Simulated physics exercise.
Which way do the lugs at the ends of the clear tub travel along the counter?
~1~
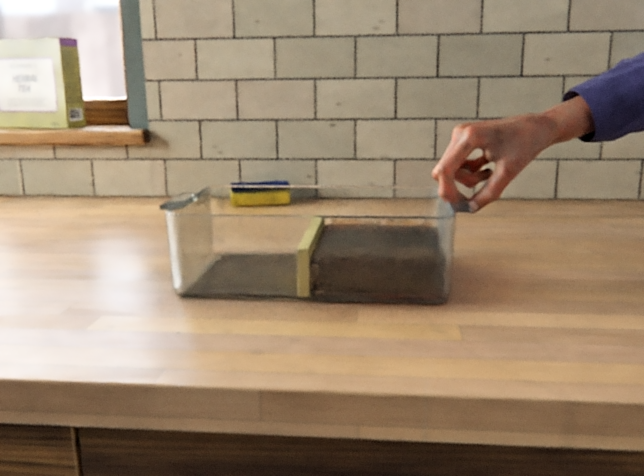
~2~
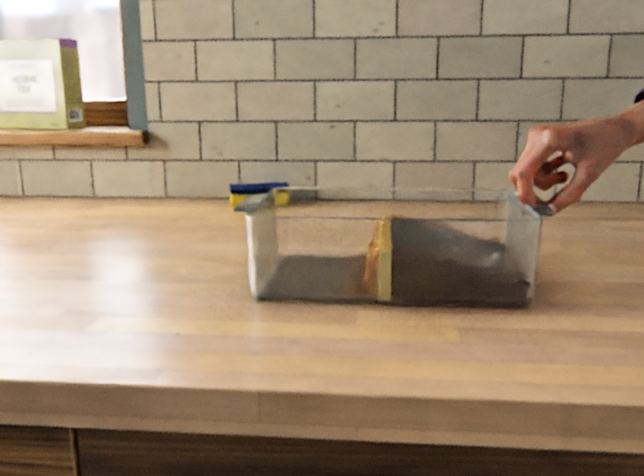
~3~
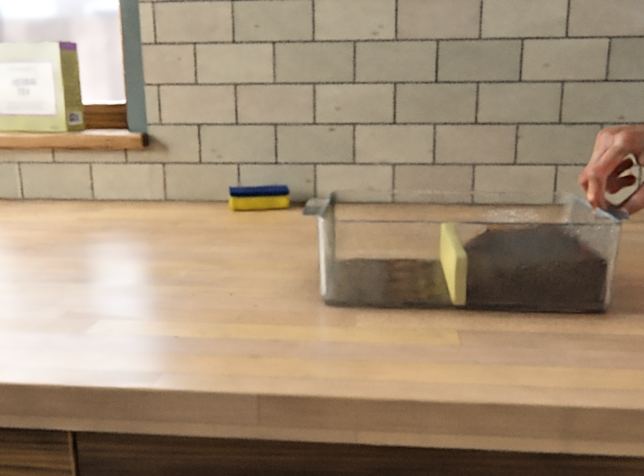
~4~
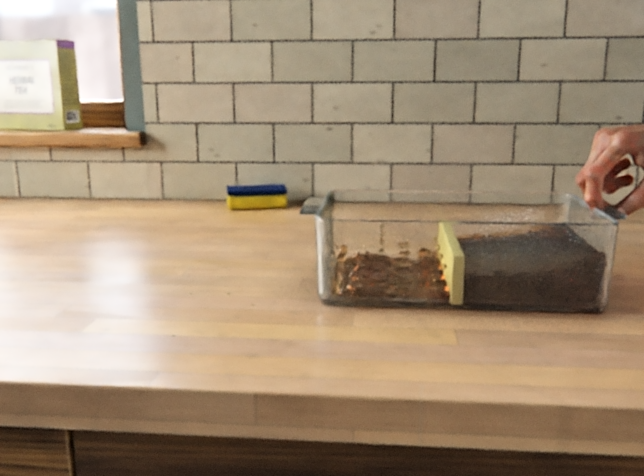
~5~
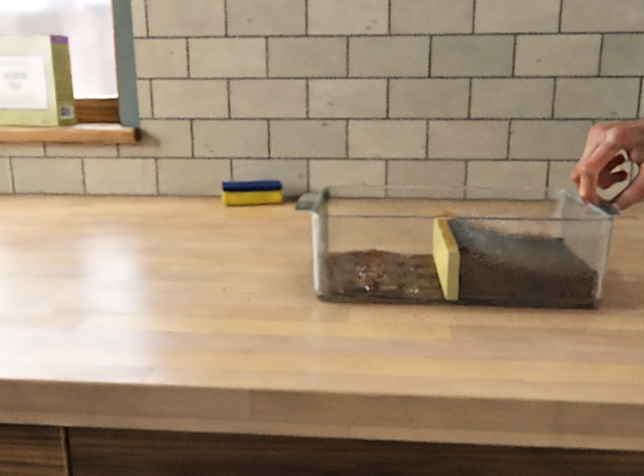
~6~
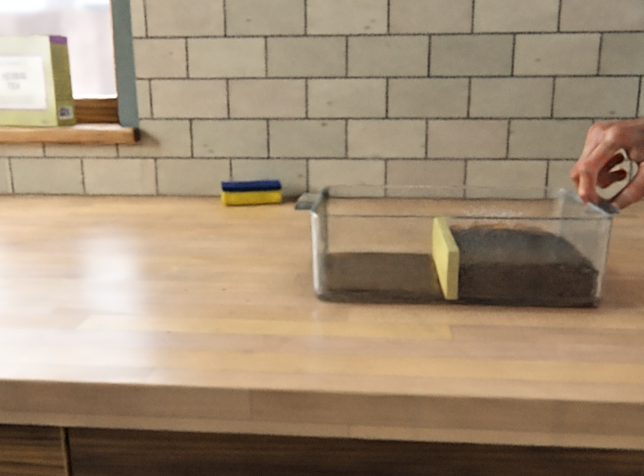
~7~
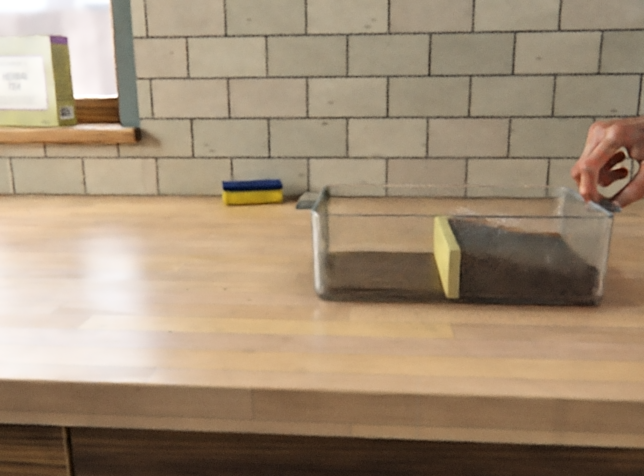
The lugs move to the right along with the tub as the hand pulls it.
